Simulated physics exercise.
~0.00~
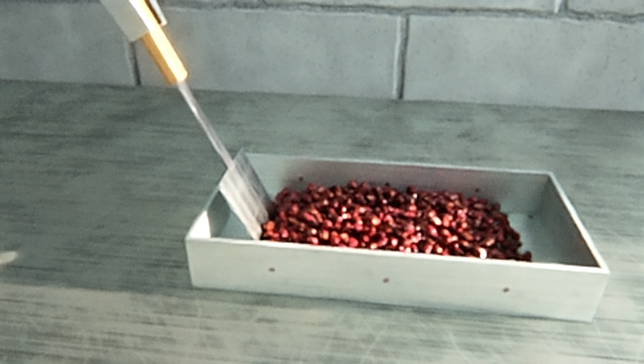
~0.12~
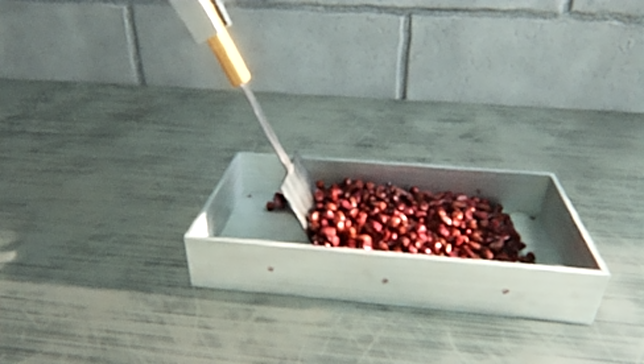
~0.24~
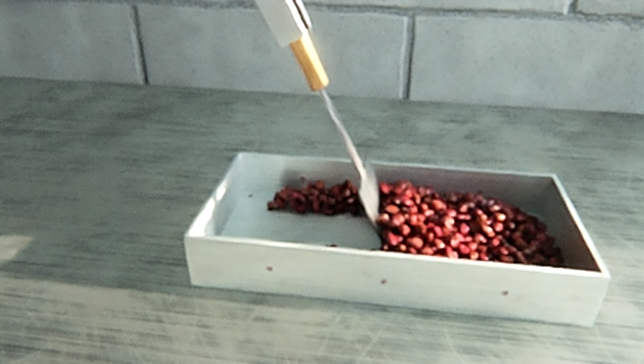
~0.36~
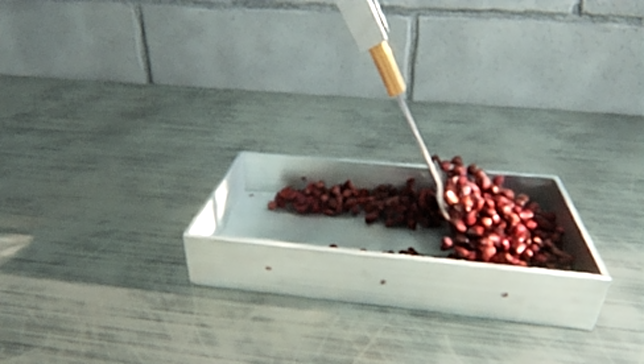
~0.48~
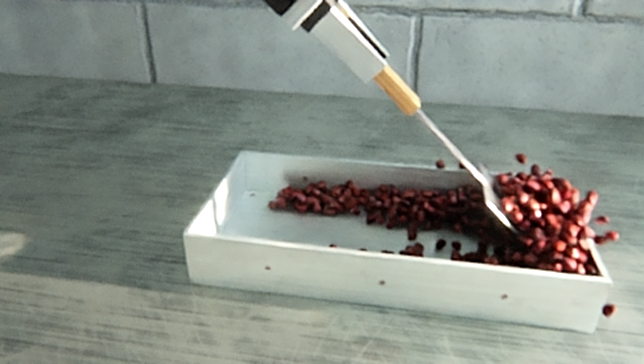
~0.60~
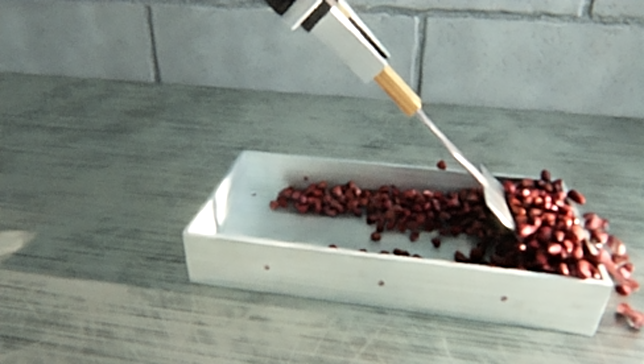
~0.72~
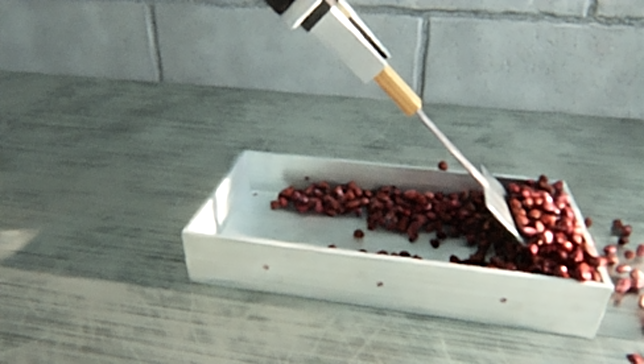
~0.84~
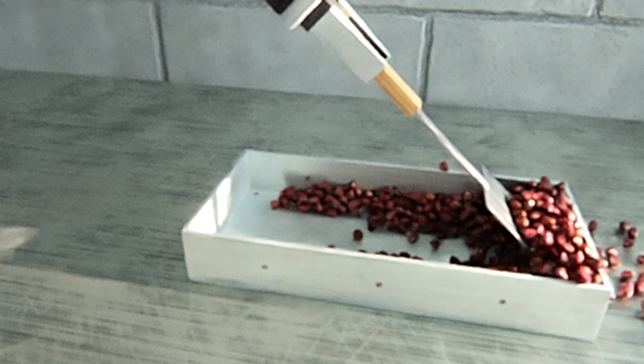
A paddle pushes dark red beans rightward along a tin, spilling some over the end.
